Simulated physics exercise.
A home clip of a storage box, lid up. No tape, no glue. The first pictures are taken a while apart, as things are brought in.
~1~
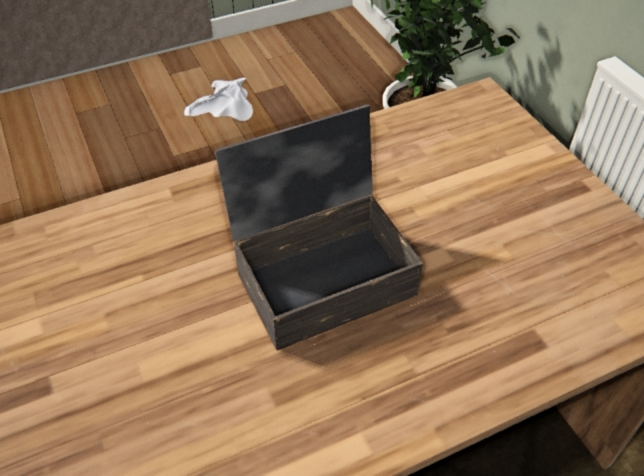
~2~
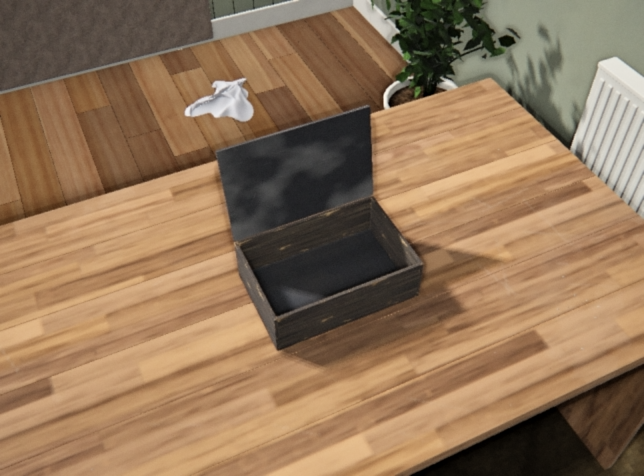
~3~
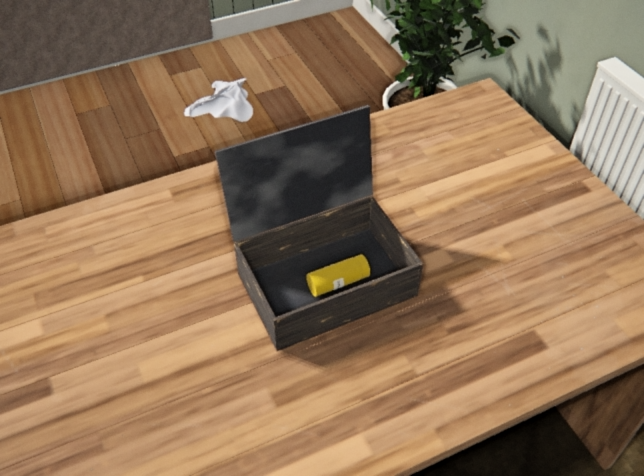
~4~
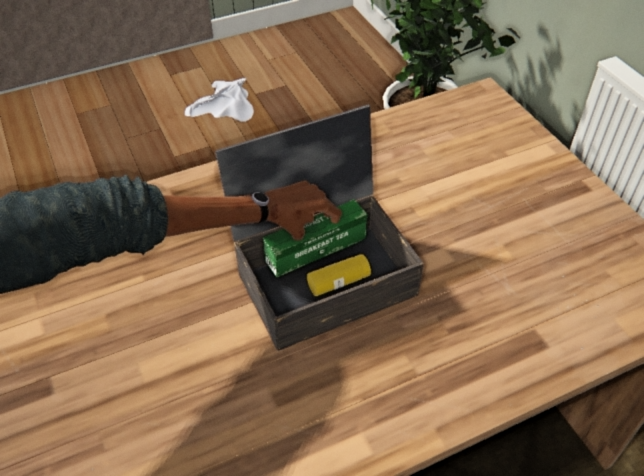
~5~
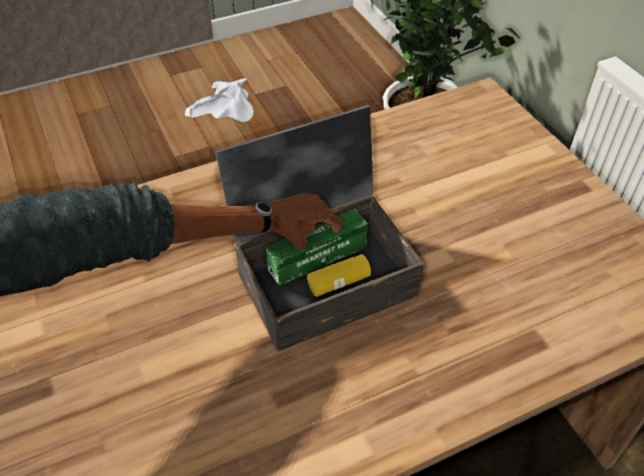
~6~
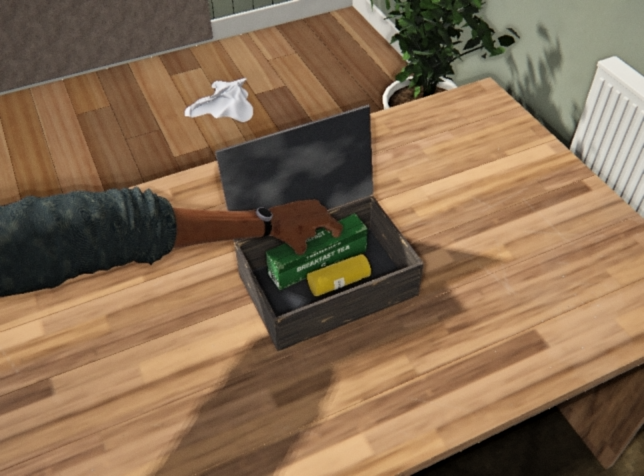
A hand reached in from the left and lowered a green carton into an open dark wooden box on the table, behind a yellow shaker that had appeared inside the empty box earlier.
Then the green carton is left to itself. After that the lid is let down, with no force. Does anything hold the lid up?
In the end the lid closes.
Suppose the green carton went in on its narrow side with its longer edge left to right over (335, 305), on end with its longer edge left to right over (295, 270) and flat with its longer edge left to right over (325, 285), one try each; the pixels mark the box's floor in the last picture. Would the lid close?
In the first case it sits on the rim; in the second case it is held up; in the third case it shuts flat.
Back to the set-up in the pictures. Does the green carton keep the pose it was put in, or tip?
It keeps its pose.
Then, 1.40 s on from there, lid 73° above the rim.
Then, 1.90 s on from there, lid 24° above the rim.
In the end, lid shut; both unmoved. At the end, from the last picture's camera, green carton near (318, 252).
